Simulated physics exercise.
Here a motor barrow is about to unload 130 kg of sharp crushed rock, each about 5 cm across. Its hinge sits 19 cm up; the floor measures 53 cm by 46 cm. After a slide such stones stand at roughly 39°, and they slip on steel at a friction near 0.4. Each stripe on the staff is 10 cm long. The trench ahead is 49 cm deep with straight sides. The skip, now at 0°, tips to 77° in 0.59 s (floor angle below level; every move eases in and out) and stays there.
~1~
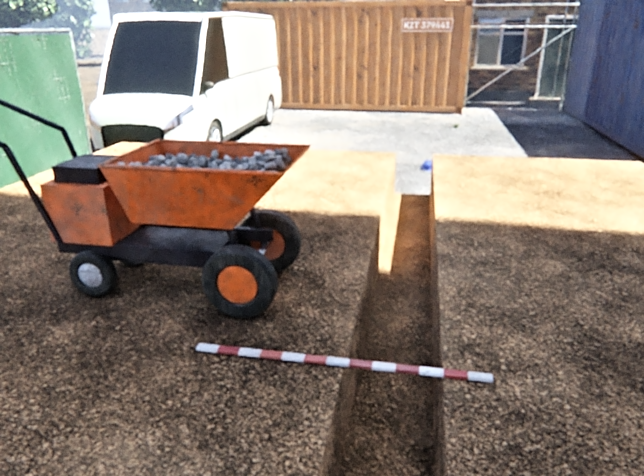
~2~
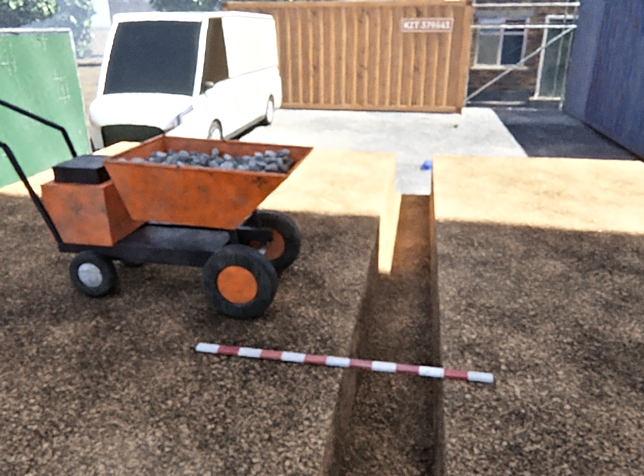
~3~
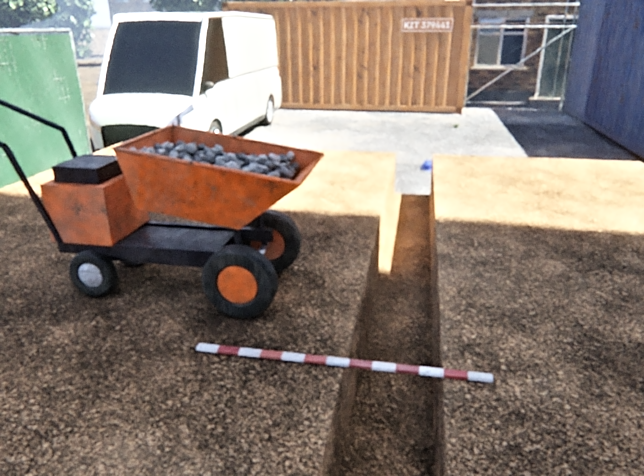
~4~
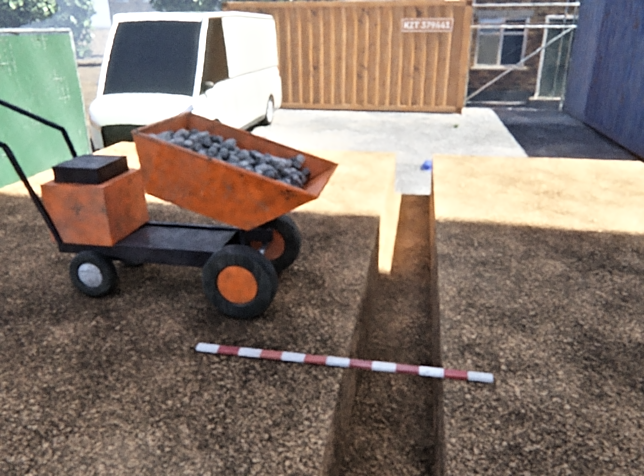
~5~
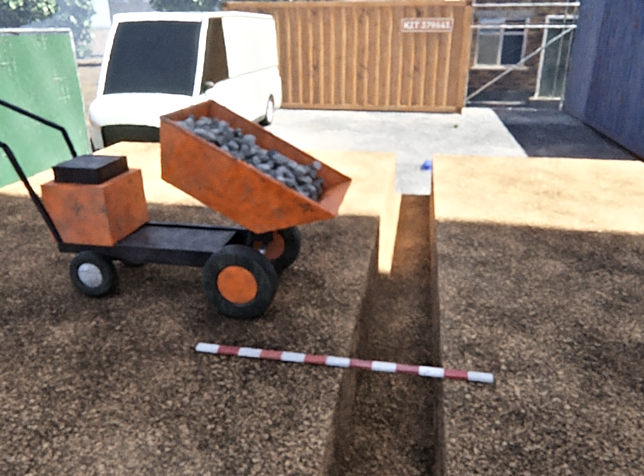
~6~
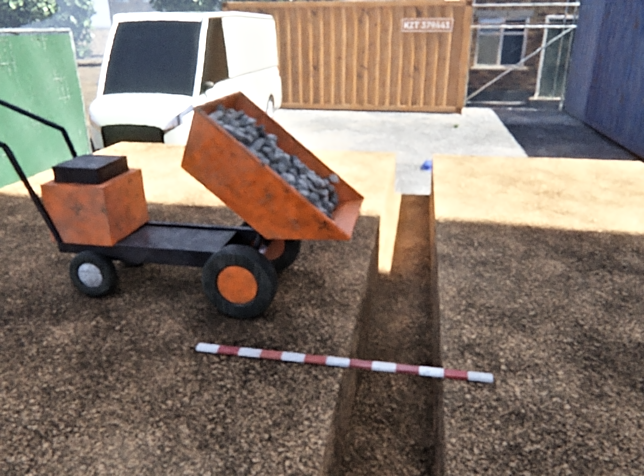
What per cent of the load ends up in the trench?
About 89 per cent.
Then, 0.1 s after the last picture the floor is at 65°, 100 % in the skip; the foremost stones are at (368, 254).
Then, 0.4 s after the last picture the floor is at 77°, 49 % in the skip, 51 % in the trench; the foremost stones are at (435, 330).
Then, 0.7 s after the last picture the floor is at 77°, 2 % in the skip, 87 % in the trench, 11 % past the trench; the foremost stones are at (597, 309).
Then, 2.7 s after the last picture the floor is at 77°, 0 % in the skip, 89 % in the trench, 11 % past the trench; the foremost stones are past the picture's edge.
